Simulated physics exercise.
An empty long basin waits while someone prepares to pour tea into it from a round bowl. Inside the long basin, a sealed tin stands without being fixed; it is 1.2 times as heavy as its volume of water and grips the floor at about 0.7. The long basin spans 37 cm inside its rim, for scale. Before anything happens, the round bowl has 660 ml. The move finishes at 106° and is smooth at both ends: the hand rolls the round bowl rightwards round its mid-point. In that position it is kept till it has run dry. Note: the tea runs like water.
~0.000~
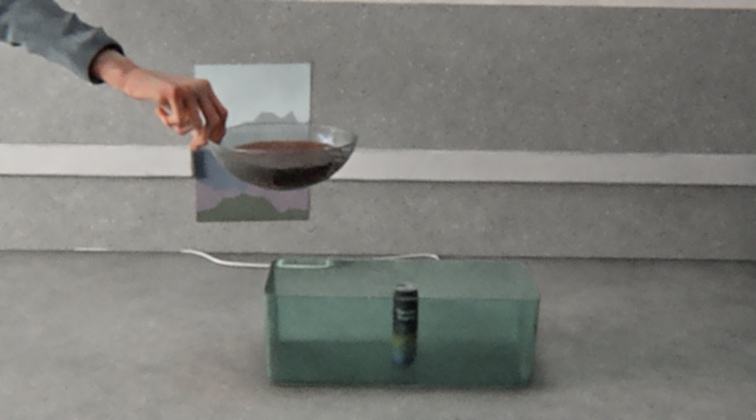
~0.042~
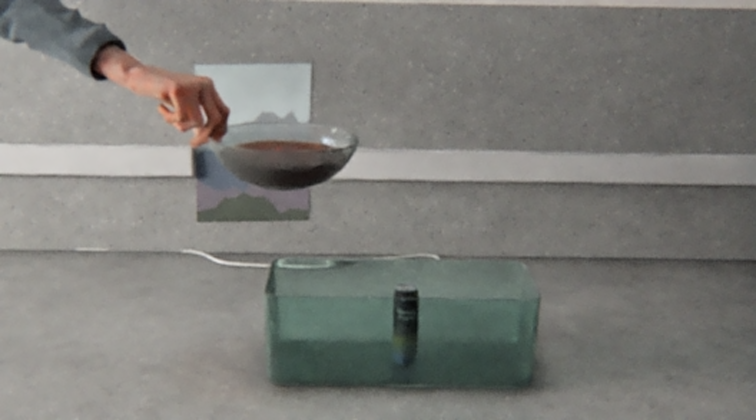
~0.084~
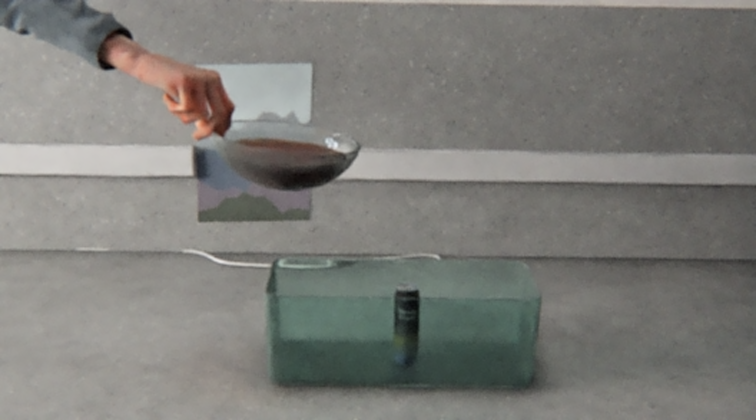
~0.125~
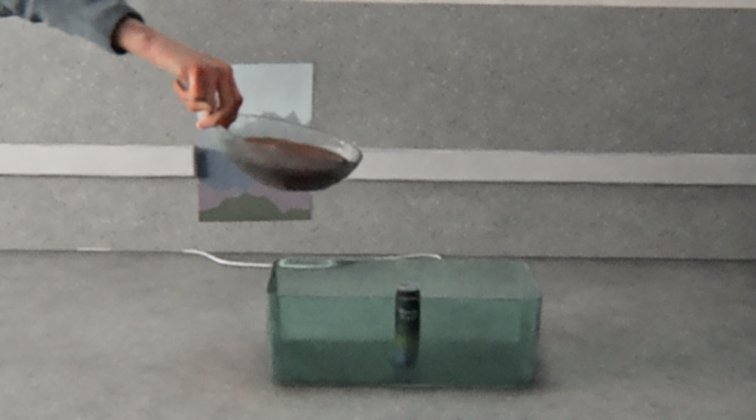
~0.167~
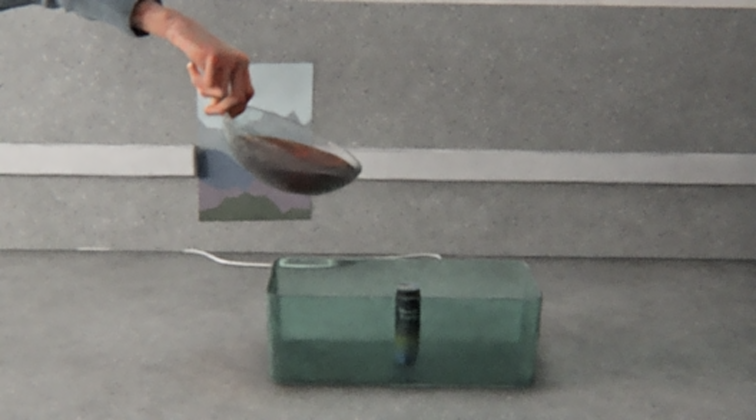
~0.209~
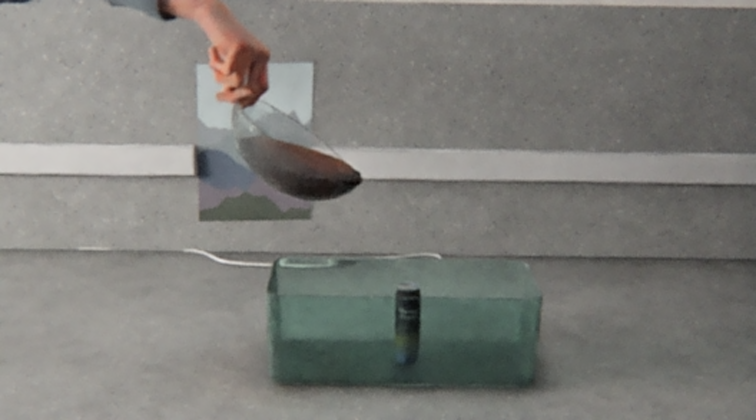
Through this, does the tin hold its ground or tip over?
It ends up tipped over.
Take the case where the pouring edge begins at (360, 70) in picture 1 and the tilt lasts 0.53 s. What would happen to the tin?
After that, the tin stays vertical.
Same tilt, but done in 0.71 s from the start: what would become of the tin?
Outcome - the tin stays erect.
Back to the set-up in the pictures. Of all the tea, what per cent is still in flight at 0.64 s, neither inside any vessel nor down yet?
I'd put it at about 5 per cent of the liquid.
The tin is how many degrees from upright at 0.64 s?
The lean is some 15° away from upright.
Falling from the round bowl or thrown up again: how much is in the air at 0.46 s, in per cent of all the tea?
Near 28 in a hundred.
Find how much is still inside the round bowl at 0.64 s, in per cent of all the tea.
About 0 per cent.
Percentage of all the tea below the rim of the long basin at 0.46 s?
I'd estimate some 72 percent of the liquid.
By 0.46 s the tilt is 101° and 0 per cent is still to pour; the tin stands where it began.
By 0.64 s the tilt is 106° and 0 per cent is still to pour; the tin leans 15°.
By 0.82 s the tilt is 106° and 0 per cent is still to pour; the tin leans 39°.
By 1.03 s the tilt is 106° and 0 per cent is still to pour; the tin lies on its side.
At rest the tin lies on its side.
